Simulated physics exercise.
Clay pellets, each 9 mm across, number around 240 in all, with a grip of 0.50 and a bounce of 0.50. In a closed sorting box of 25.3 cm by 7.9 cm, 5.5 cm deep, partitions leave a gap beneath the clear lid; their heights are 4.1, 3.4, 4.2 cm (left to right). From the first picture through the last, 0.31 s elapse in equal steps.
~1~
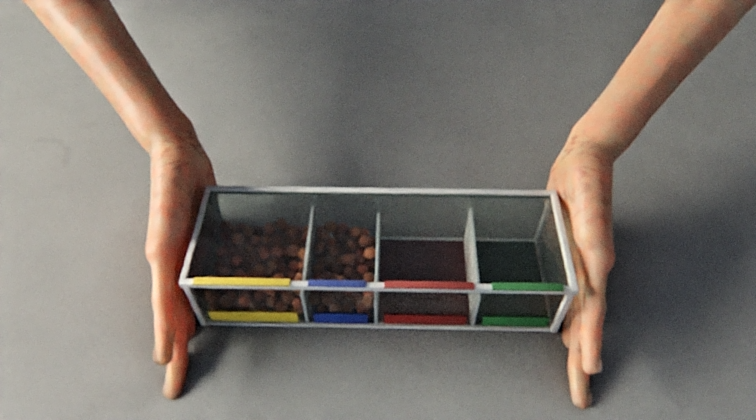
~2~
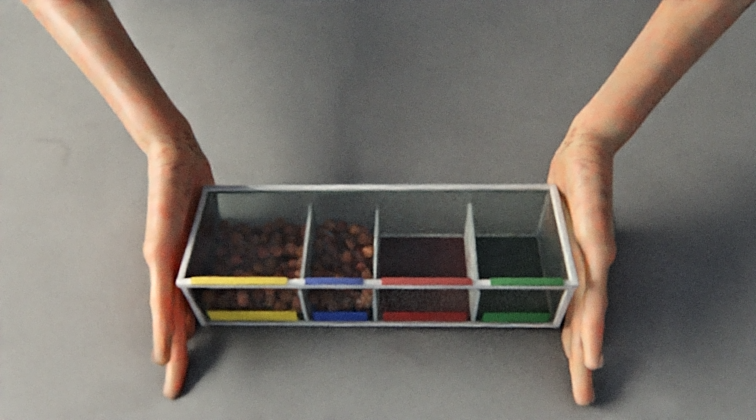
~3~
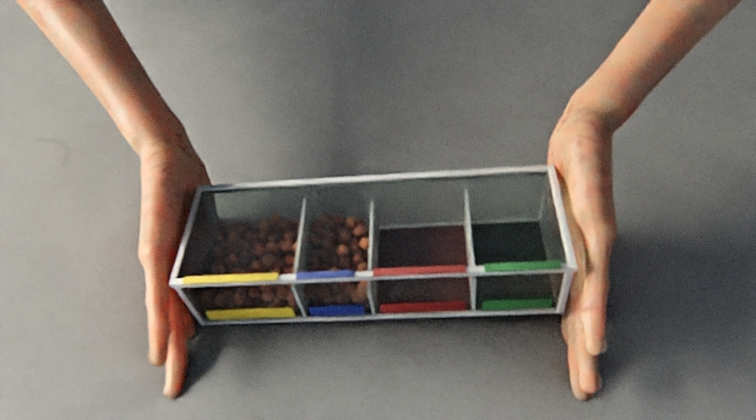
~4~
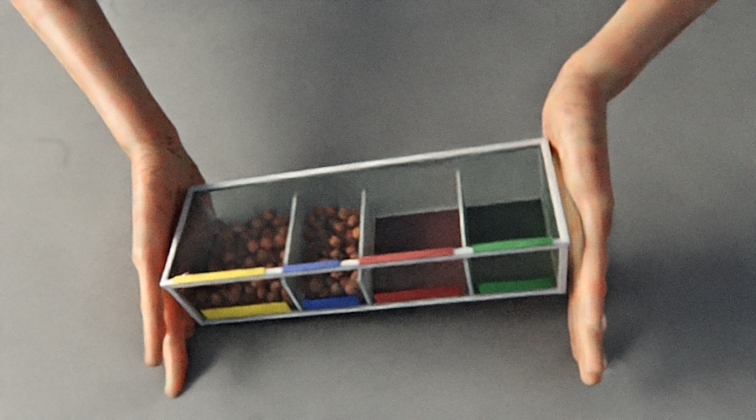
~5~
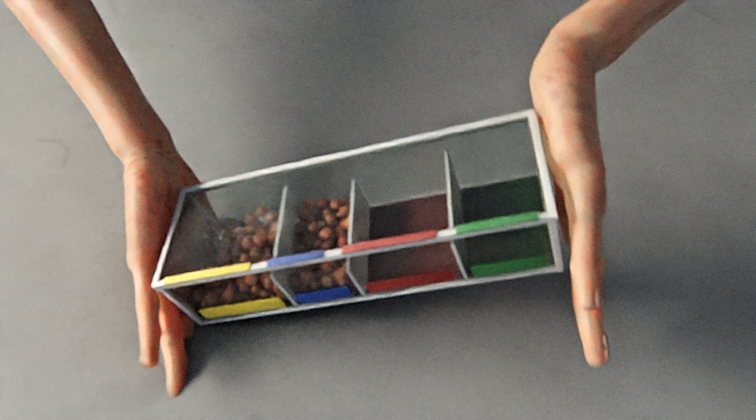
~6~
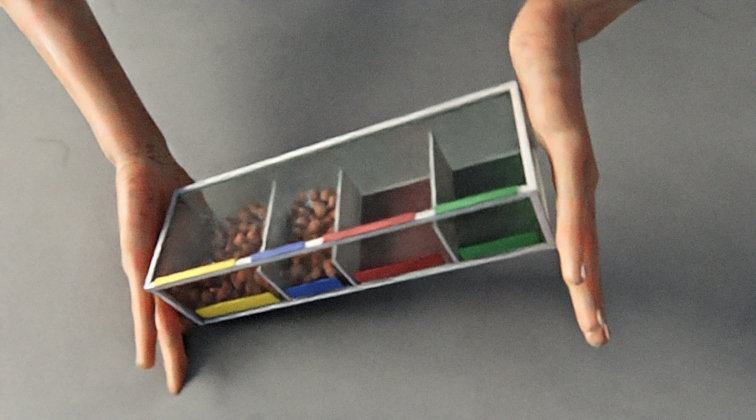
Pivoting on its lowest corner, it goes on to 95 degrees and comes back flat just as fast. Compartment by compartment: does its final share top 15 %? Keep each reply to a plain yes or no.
Here goes: Red compartment no; blue compartment yes; green compartment no; yellow compartment yes.
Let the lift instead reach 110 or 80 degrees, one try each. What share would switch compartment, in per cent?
About 15 and 5 per cent.
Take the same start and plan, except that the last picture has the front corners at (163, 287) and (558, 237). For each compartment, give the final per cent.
Each compartment ends like this: Red 0 per cent, blue 30 per cent, green 0 per cent, yellow 70 per cent.
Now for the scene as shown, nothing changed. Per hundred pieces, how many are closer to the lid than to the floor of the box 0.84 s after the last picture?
Roughly 40 percent of the pieces.
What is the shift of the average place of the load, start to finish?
2.0 cm or thereabouts.
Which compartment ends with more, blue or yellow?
Yellow.
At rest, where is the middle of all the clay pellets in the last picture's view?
Around (257, 270).
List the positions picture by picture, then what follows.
Box tilt 0 degrees, front corners at (187, 281) and (571, 288); blue 40 %, yellow 60 %, in the first picture.
Box tilt 2 degrees, front corners at (184, 281) and (571, 282), in the second picture.
Box tilt 6 degrees, front corners at (177, 281) and (569, 265), lowest corner left front, in the third picture.
Box tilt 12 degrees, front corners at (168, 282) and (562, 240), lowest corner left front, in the fourth picture.
Box tilt 18 degrees, front corners at (160, 283) and (549, 214), lowest corner left front, in the fifth picture.
Box tilt 24 degrees, front corners at (152, 284) and (529, 188), lowest corner left front; blue 40 %, yellow 60 %, in the sixth picture.
Then, 0.84 s after the last picture, tilt 94 degrees; blue 35 %, yellow 65 %.
Then, 1.41 s after the last picture, tilt 40 degrees; blue 30 %, yellow 70 %.
Then, 2.03 s after the last picture, tilt 0 degrees; blue 30 %, yellow 70 %.
In the end, red 0 %, blue 30 %, green 0 %, yellow 70 %.
